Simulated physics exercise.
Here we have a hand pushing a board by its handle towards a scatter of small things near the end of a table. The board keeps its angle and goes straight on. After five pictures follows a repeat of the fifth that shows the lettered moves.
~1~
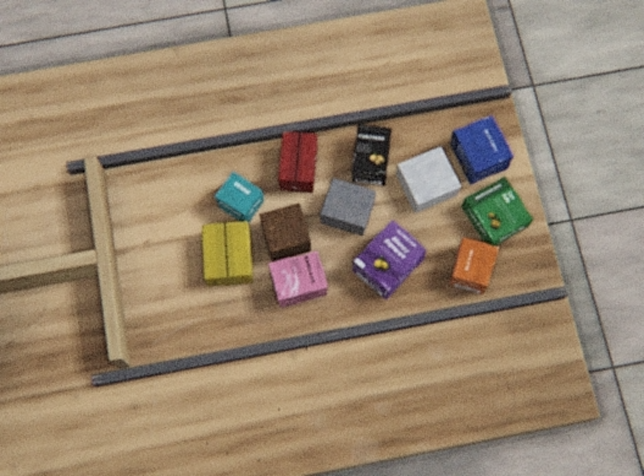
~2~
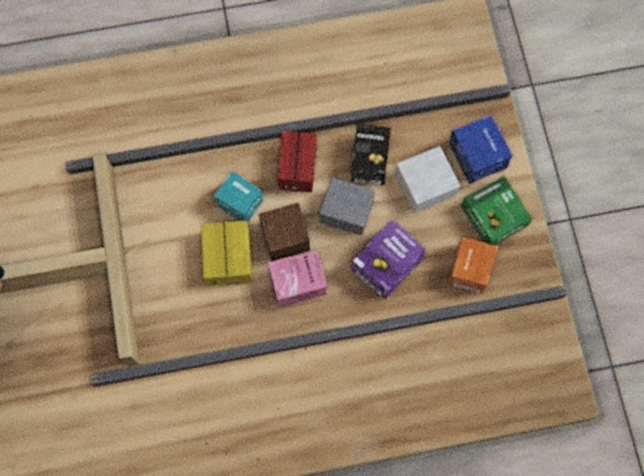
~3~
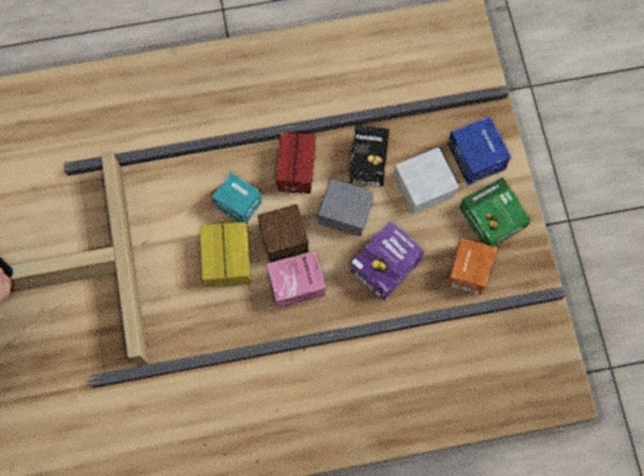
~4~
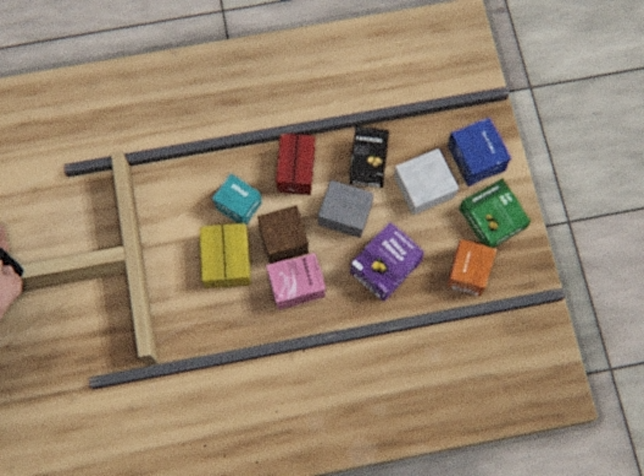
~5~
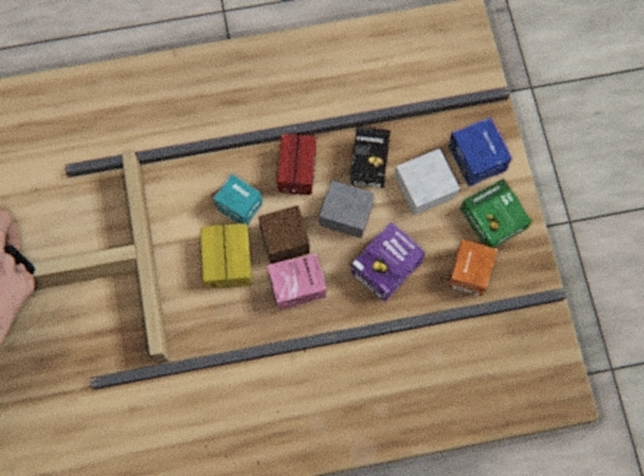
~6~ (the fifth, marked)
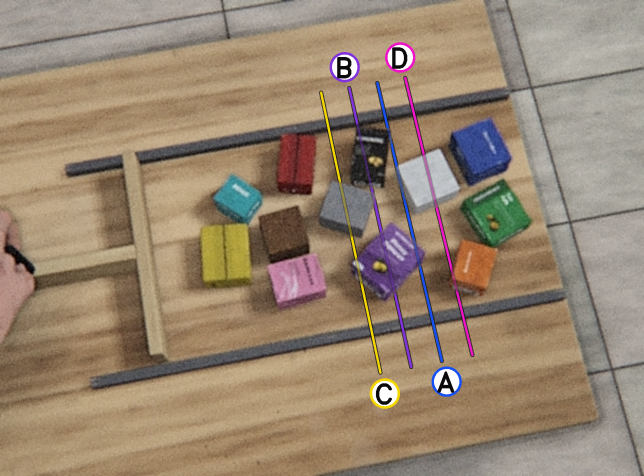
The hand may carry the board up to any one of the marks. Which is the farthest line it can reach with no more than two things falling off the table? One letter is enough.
Up to line A.
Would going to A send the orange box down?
By then, no.
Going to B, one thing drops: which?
It is the blue packet.
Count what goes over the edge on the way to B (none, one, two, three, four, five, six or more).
In all, one.
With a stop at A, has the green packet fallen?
No.
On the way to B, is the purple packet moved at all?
Yes.
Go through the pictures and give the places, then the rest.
Orange box (474, 267); purple packet (389, 260); red box (298, 163), in the first frame.
Board (111, 253); black packet (371, 154), in the second frame.
Board (121, 252); yellow box (225, 255), in the third frame.
Board (130, 251); brown block (283, 235), in the fourth frame.
Board (141, 250); blue packet (480, 153); turquoise packet (239, 202); white block (426, 182), in the fifth frame.
On the marked copy, A at (408, 216); B at (379, 221); C at (349, 226); D at (437, 210).
With A. Early on, board (238, 232); pink box (322, 287); grey block (359, 205).
Further on, board (334, 215); blue packet (515, 132); white block (480, 162).
At the end, board (406, 202); blue packet over the edge; white block over the edge; two fallen.
As for the rest, B is within the limit but short; C is within the limit but short; D drops five.
